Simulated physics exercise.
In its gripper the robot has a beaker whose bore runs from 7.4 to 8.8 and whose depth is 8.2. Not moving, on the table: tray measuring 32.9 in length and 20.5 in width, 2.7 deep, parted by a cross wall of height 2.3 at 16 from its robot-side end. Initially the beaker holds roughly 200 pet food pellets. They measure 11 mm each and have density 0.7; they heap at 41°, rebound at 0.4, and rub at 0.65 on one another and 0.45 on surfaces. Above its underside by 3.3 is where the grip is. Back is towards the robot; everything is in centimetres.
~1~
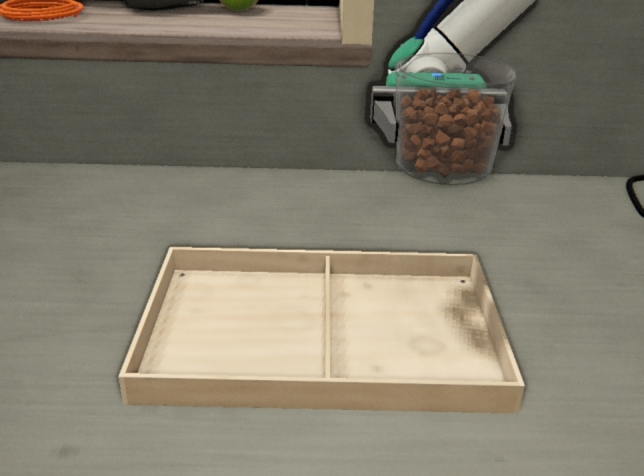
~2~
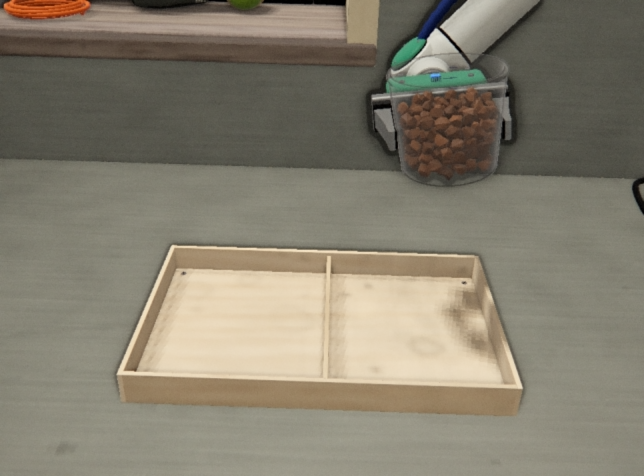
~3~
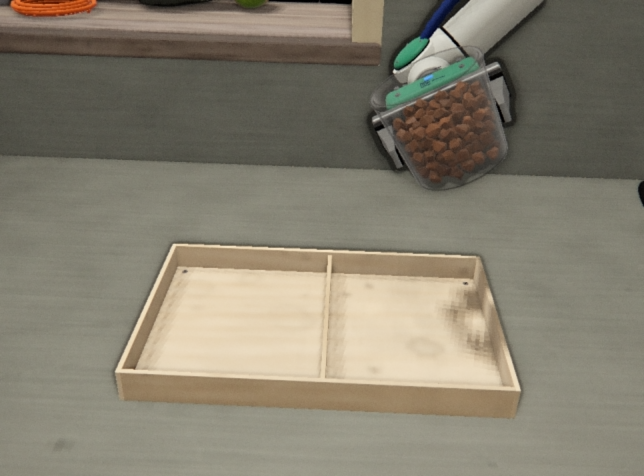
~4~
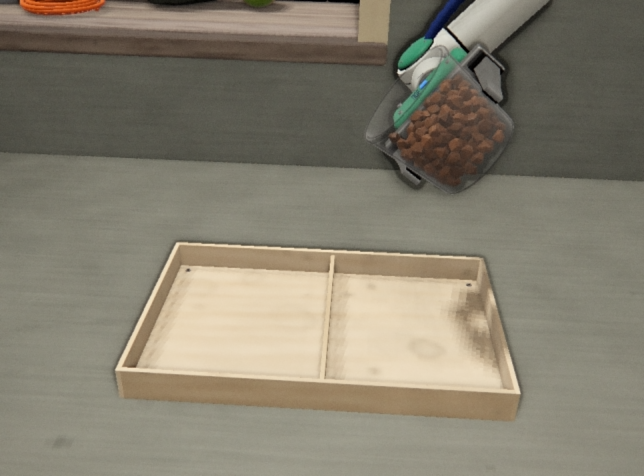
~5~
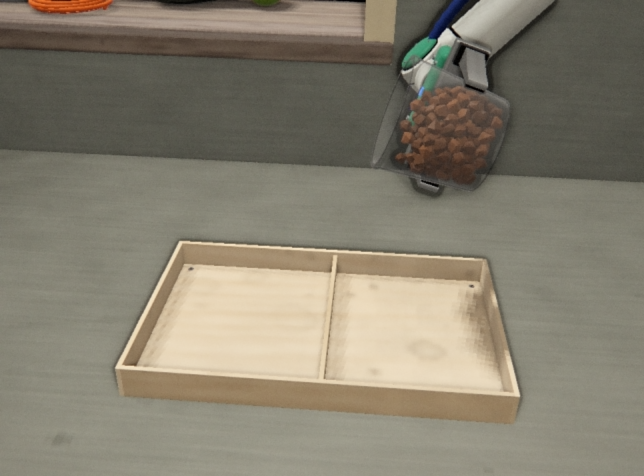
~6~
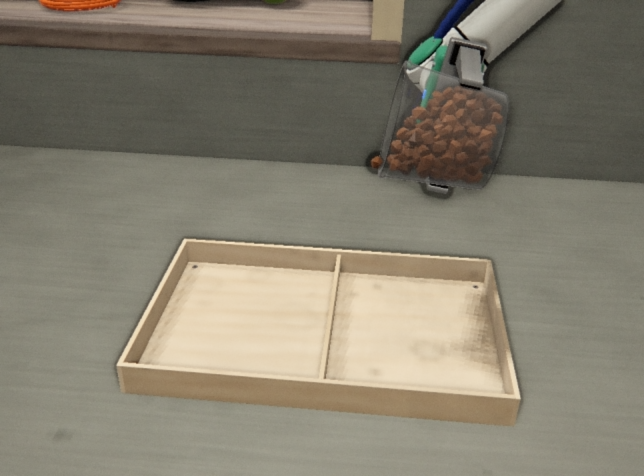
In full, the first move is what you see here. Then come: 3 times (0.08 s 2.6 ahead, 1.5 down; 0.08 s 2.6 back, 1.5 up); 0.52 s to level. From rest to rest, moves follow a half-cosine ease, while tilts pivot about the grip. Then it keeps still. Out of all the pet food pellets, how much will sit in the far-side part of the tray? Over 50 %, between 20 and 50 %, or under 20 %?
Between 20 and 50 %.
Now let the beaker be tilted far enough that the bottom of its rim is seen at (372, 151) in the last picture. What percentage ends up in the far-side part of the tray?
About 15 percent.
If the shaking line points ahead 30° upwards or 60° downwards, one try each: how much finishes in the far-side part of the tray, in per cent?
Result: Approx. 85 % and 25 %, one try each.
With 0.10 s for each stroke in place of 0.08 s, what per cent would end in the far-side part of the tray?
In that case it would be near 30 percent.
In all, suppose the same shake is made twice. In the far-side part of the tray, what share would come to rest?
Expected share: About 30 %.
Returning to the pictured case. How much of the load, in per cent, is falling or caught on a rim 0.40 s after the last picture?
About 10 %.
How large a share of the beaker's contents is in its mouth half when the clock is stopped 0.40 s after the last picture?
Near 35 %.
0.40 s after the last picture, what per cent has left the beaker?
About 30 per cent by then.
Then, 0.40 s later, tilted 80° forward, highest piece 21 above the table; 138 in the beaker, 42 in the far-side part, 20 in flight or on a rim.
Then, 0.80 s later, tilted 26° forward, highest piece 25 above the table; 112 in the beaker, 80 in the far-side part, 8 in the robot-side part.
Then, 1.20 s later, level, highest piece 25 above the table; 112 in the beaker, 80 in the far-side part, 8 in the robot-side part.
Then, 2.25 s later, level, highest piece 25 above the table; 112 in the beaker, 80 in the far-side part, 8 in the robot-side part.
At rest, 112 in the beaker, 80 in the far-side part, 8 in the robot-side part. That is 40 % in the far-side part of the tray.
